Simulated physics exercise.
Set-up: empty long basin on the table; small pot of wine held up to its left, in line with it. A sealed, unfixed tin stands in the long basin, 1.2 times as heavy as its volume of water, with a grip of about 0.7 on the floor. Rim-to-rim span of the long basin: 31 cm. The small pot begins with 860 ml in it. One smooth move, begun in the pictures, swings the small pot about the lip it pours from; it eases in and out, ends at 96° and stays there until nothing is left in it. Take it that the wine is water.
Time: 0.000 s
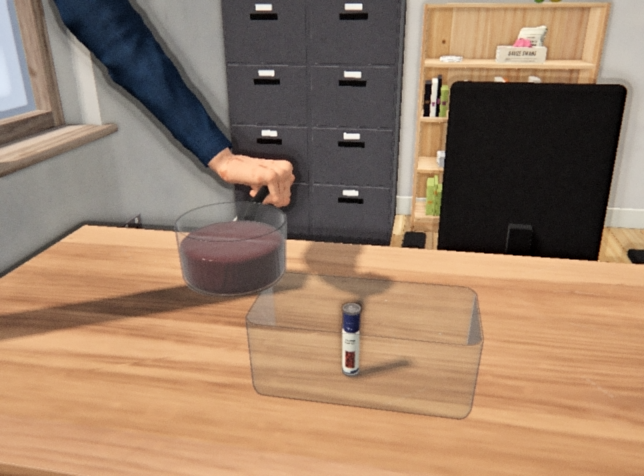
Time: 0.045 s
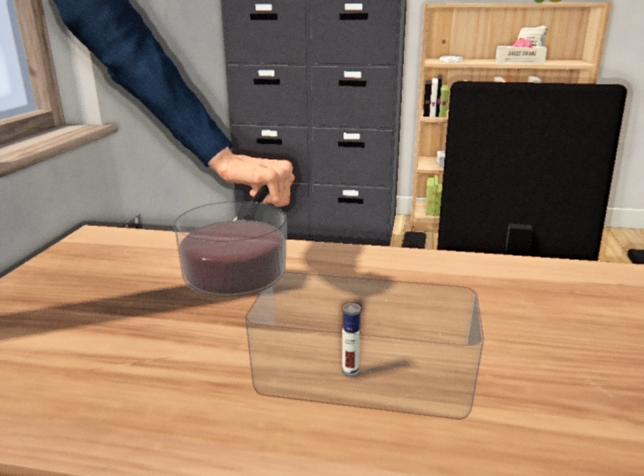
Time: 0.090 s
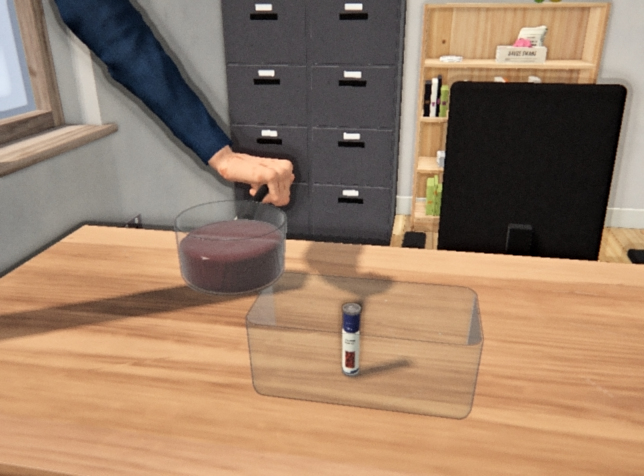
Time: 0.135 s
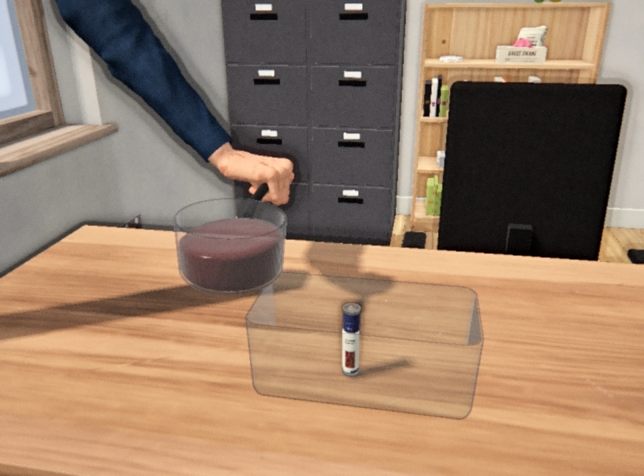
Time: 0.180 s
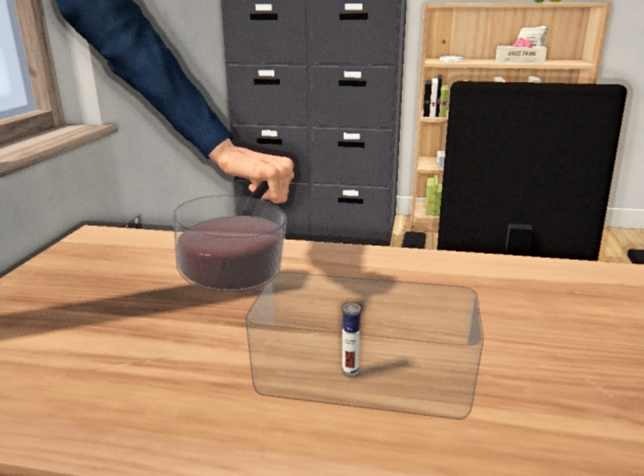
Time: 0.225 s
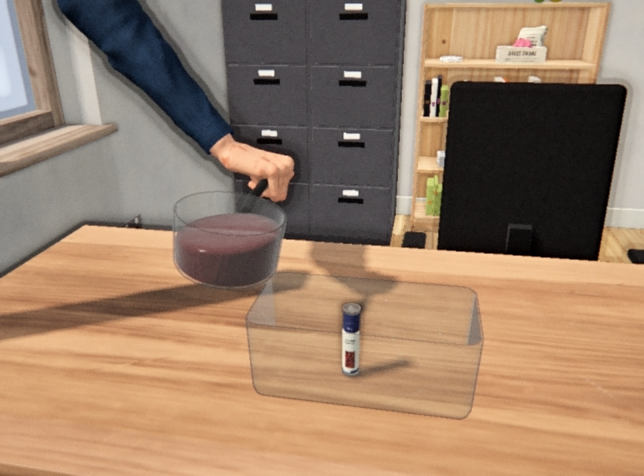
A small pot of dark wine tilts slightly toward the empty basin on its right.
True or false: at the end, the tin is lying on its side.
True.
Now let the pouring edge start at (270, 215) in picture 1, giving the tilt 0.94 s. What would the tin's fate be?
Then the tin comes down.
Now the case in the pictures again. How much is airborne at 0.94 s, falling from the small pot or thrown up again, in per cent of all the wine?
Roughly 24 %.
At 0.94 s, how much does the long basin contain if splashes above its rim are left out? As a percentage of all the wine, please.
The share is close to 52 percent.
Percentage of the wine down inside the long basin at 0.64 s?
Near 1 in a hundred.
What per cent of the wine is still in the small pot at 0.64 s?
About 80 percent.
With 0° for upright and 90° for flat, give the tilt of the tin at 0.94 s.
Near 0° from upright.
By 0.64 s the tilt is 59° and 81 per cent is still to pour; the tin stands where it began.
By 0.94 s the tilt is 91° and 23 per cent is still to pour; the tin stands where it began.
By 1.26 s the tilt is 96° and 3 per cent is still to pour; the tin leans 5°.
By 1.61 s the tilt is 96° and 1 per cent is still to pour; the tin lies on its side.
At rest the tin lies on its side.
